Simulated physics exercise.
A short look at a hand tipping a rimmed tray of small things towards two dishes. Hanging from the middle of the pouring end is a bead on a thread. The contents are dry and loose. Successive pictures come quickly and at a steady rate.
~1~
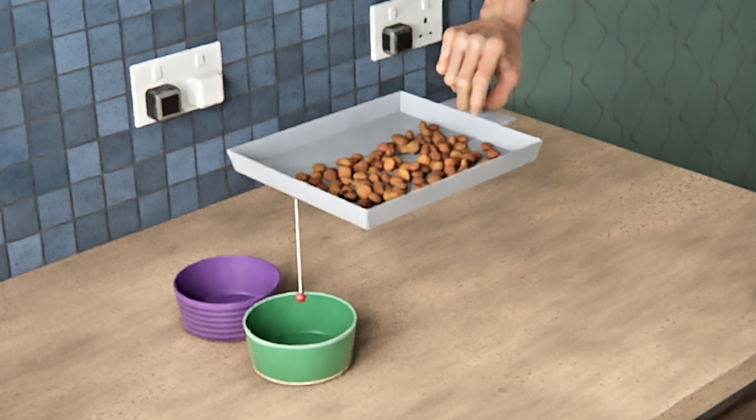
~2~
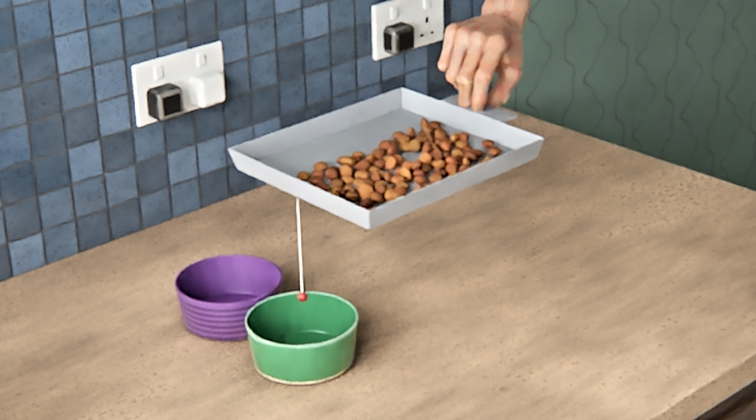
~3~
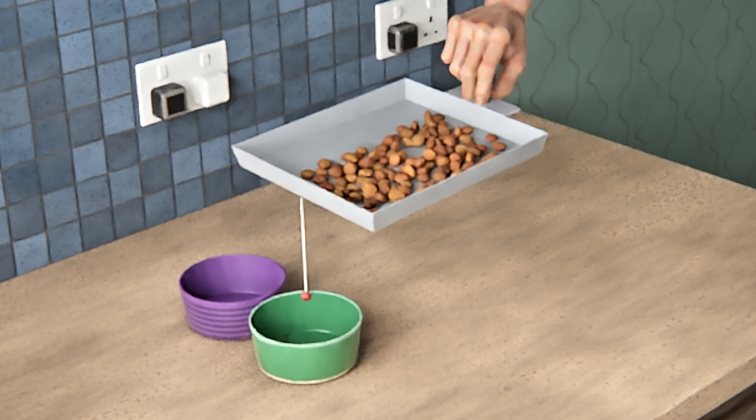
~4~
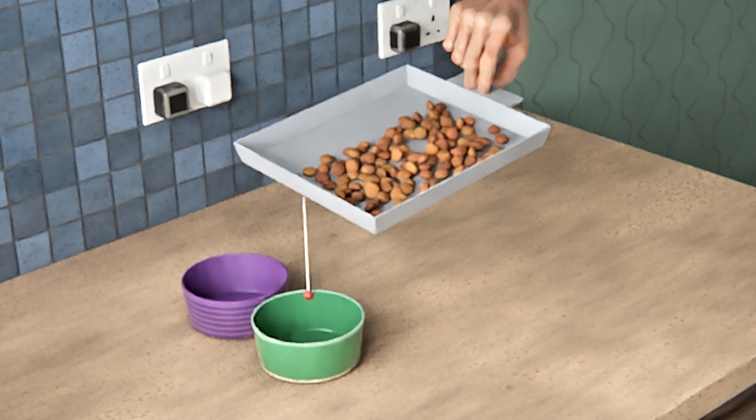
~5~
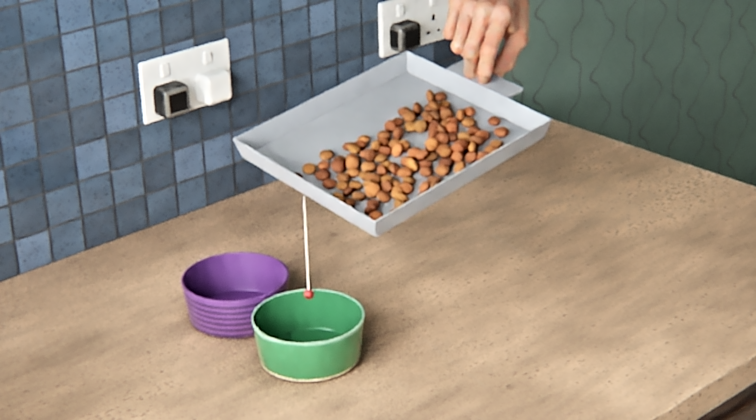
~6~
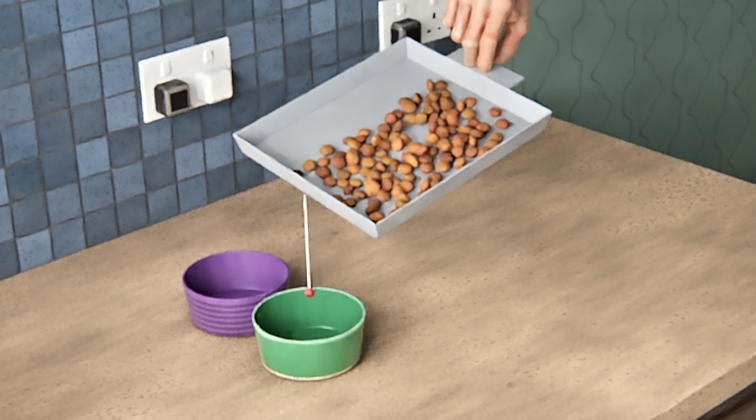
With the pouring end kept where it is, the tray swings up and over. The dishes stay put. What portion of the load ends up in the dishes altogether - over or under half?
Under.
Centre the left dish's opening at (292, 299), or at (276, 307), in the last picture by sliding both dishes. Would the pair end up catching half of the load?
The bulk of it and then the bulk of it.
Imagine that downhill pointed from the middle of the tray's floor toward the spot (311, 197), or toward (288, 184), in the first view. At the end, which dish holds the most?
Try 1: Right-side dish. Try 2: Left-side dish.
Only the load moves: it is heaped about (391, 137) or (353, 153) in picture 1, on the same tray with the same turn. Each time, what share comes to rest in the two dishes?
Try 1: 0 %; try 2: 10 %.
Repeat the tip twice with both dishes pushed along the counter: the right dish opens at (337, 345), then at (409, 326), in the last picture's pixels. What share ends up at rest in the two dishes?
Around 70 % followed by around 60 %.
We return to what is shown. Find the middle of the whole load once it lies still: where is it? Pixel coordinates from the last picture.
Somewhere around (379, 387) in the last picture.
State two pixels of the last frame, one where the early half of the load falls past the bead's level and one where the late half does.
(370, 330) first, (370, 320) later.
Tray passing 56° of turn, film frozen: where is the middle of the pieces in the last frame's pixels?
The centre of the load shows up near (392, 180) in the last view.
Soon, tray tipped steeply; all on the tray.
A while on, tray tipped right over; about a third on the tray; a stray few in the right dish; about half outside both; a small part in the air.
Towards the end, tray tipped past a quarter turn; a stray few in the right dish; nearly all outside both.
Finally, tray tipped past a quarter turn; a stray few in the right dish; none in the left dish; nearly all outside both.
